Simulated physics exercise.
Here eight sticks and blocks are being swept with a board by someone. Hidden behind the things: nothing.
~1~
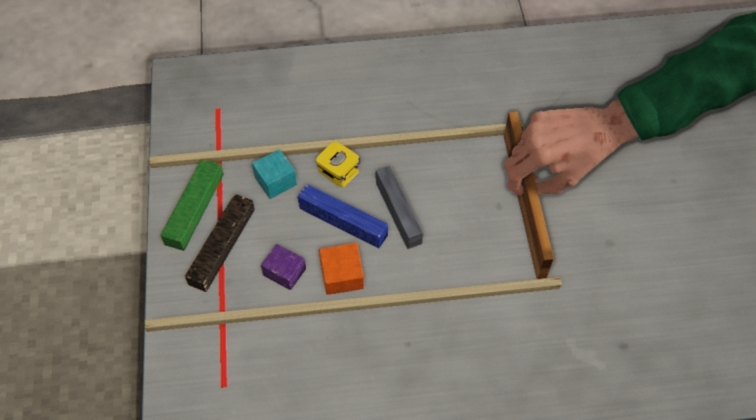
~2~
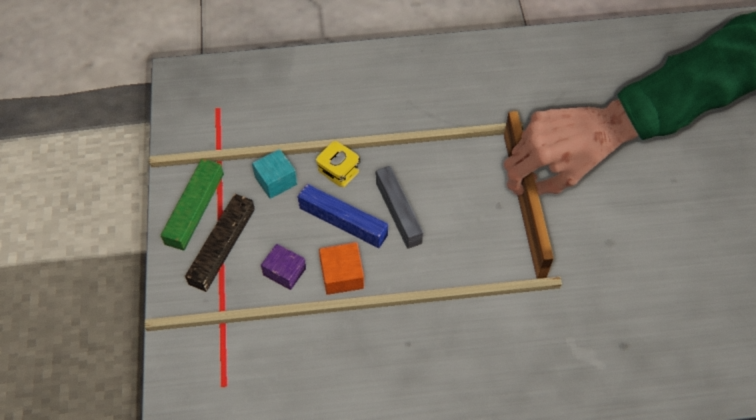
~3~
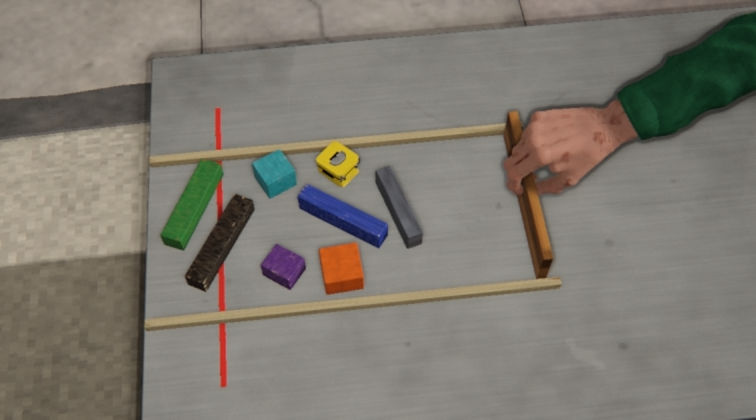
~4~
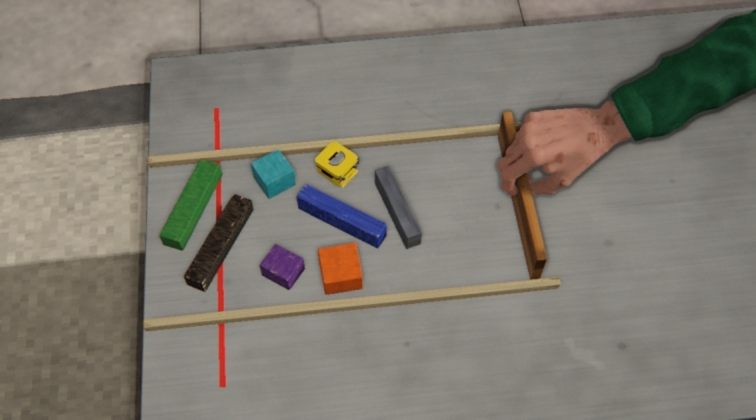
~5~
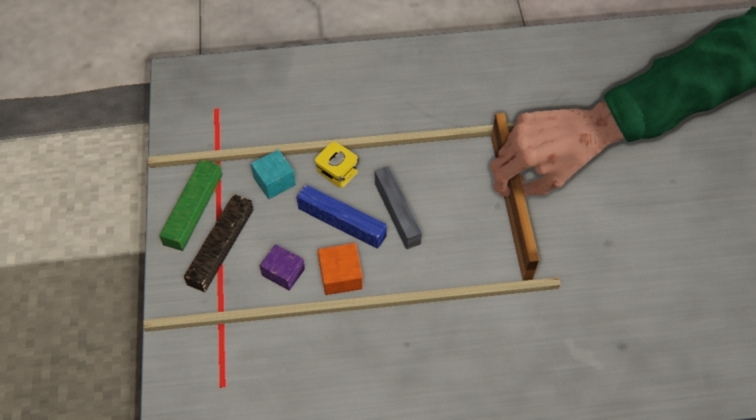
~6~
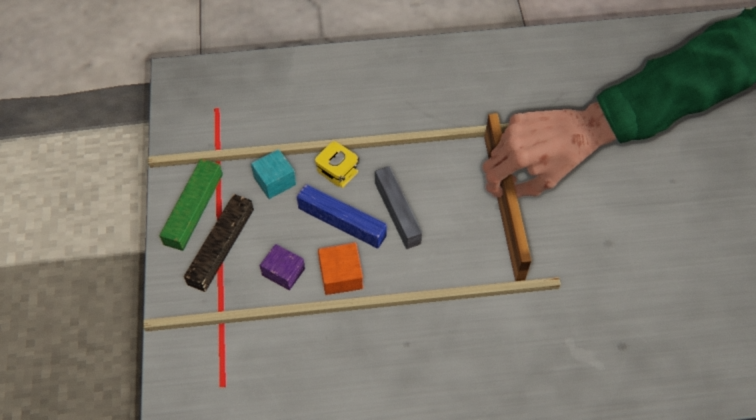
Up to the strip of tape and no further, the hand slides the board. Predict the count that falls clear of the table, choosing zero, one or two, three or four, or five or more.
Pieces that go over the edge: One, or two at most.
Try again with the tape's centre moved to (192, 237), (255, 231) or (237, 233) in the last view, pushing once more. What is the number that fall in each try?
Taken one after another, the numbers are 4, 0 and 0.
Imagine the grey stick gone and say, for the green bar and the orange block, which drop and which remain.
Green bar down, orange block still up.
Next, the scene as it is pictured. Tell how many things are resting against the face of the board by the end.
Count recorded: 3.
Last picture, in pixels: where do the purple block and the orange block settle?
Looks like one lands around (158, 285), and the other around (200, 287).
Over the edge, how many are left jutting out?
Result: 2.
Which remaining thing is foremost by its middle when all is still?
The black bar is it.
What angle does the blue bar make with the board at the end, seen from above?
Angle: Close to 0 degrees.
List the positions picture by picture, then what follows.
In the first picture, green bar (193, 204); black bar (221, 242); turquoise block (275, 174); board (527, 193); tape (221, 235).
In the second picture, black bar (221, 242); yellow case (338, 165).
In the third picture, turquoise block (275, 174); orange block (341, 269).
In the fourth picture, green bar (192, 204); grey stick (398, 207).
In the fifth picture, black bar (220, 242); purple block (282, 267).
In the sixth picture, green bar (192, 204); black bar (220, 242); turquoise block (274, 174); board (506, 195); tape (220, 235).
A little later, none off yet; green bar at rest near (192, 204); black bar at rest near (220, 242); turquoise block at rest near (274, 174).
Next, none off yet; green bar at rest near (192, 204); black bar at rest near (220, 242); turquoise block moving near (268, 168).
Later still, none off yet; green bar shifted a little near (176, 205); black bar shifted a little near (192, 244); turquoise block shifted well along near (211, 169).
When it is over, the number that fall off is one or two; down, green bar.
